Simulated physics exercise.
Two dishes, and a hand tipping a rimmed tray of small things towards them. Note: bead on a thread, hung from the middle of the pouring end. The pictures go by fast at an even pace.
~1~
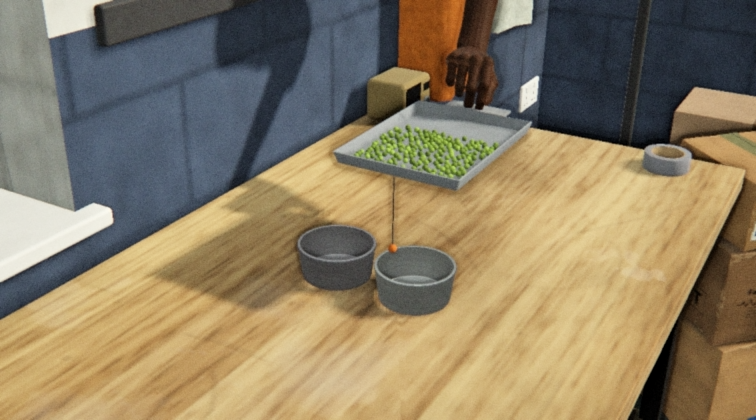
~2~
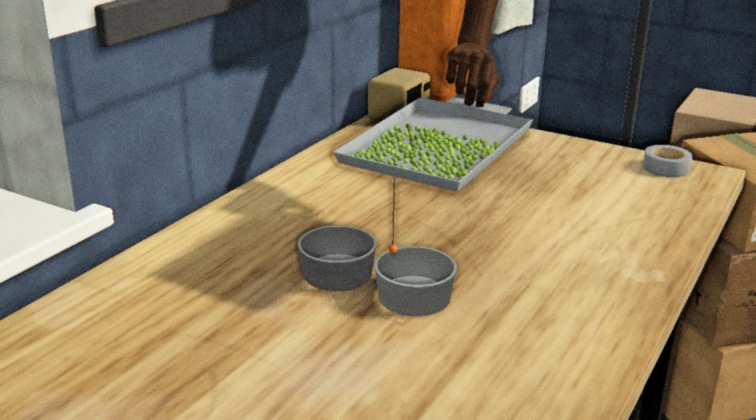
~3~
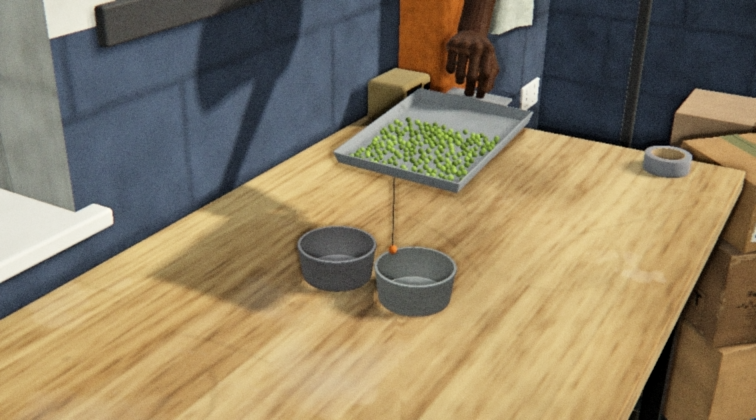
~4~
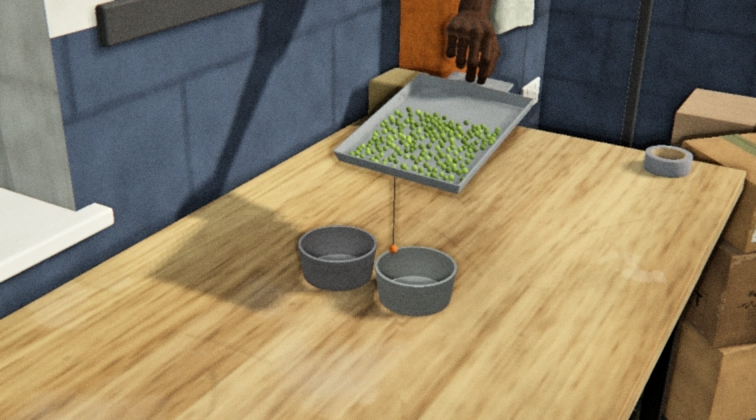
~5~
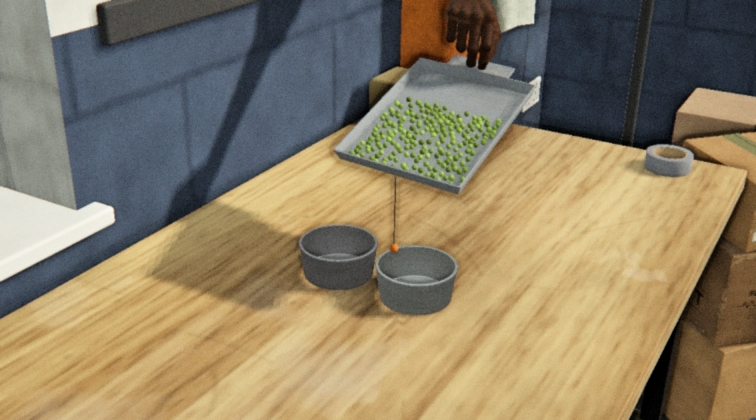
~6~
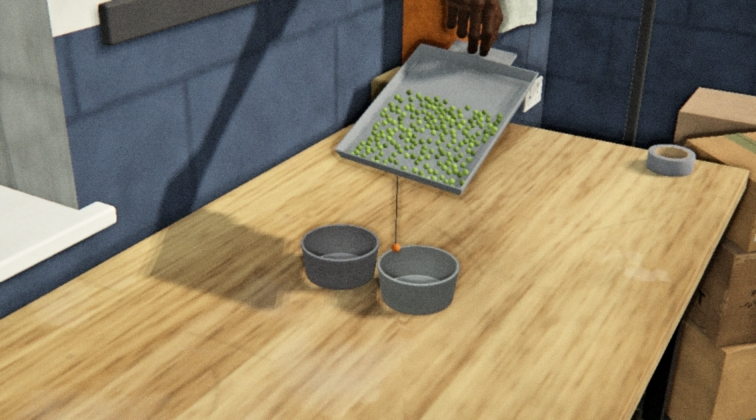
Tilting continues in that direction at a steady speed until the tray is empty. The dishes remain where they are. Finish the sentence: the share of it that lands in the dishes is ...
... below one half.
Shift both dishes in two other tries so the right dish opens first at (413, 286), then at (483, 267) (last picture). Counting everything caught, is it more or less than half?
A majority, then a minority.
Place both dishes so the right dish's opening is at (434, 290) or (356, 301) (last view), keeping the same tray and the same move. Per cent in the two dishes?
About 90 per cent, then about 0 per cent.
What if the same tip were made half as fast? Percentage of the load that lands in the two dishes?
I'd say 30 percent or thereabouts.
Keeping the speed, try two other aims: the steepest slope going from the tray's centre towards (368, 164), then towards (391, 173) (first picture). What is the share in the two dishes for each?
The first try yields 80 percent and the second 30 percent.
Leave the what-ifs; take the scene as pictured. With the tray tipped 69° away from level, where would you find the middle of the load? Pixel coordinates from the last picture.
Near (419, 169).
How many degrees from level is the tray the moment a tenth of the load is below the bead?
It's turned some 85 degrees by then.
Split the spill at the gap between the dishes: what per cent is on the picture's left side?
Estimate: About 30 in every hundred.
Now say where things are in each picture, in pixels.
In the first picture, corners of the pouring end at (338, 151) and (457, 178), level; middle of the load at (432, 150), dried peas; left dish at (316, 271); right dish at (396, 295); bead on its thread at (392, 248).
In the second picture, corners of the pouring end at (339, 151) and (458, 179), level; middle of the load at (432, 150).
In the third picture, corners of the pouring end at (338, 151) and (457, 181), tipped barely, lowest at the right corner; middle of the load at (432, 146).
In the fourth picture, corners of the pouring end at (338, 150) and (457, 183), tipped a little, lowest at the right corner; middle of the load at (433, 140).
In the fifth picture, corners of the pouring end at (339, 148) and (458, 184), tipped clearly, lowest at the right corner; middle of the load at (433, 135).
In the sixth picture, corners of the pouring end at (340, 148) and (459, 186), tipped clearly, lowest at the right corner; middle of the load at (433, 133), nearly all on the move; left dish at (320, 270); right dish at (399, 295).
Soon, tray tipped steeply; nearly all on the tray; a stray few in the right dish; a stray few outside both; a small part in the air.
A while on, tray tipped past a quarter turn; about a third in the right dish; about half outside both; a small part in the air.
Towards the end, tray tipped past a quarter turn; about a third in the right dish; about two thirds outside both.
Finally, tray tipped past a quarter turn; about a third in the right dish; none in the left dish; about two thirds outside both.
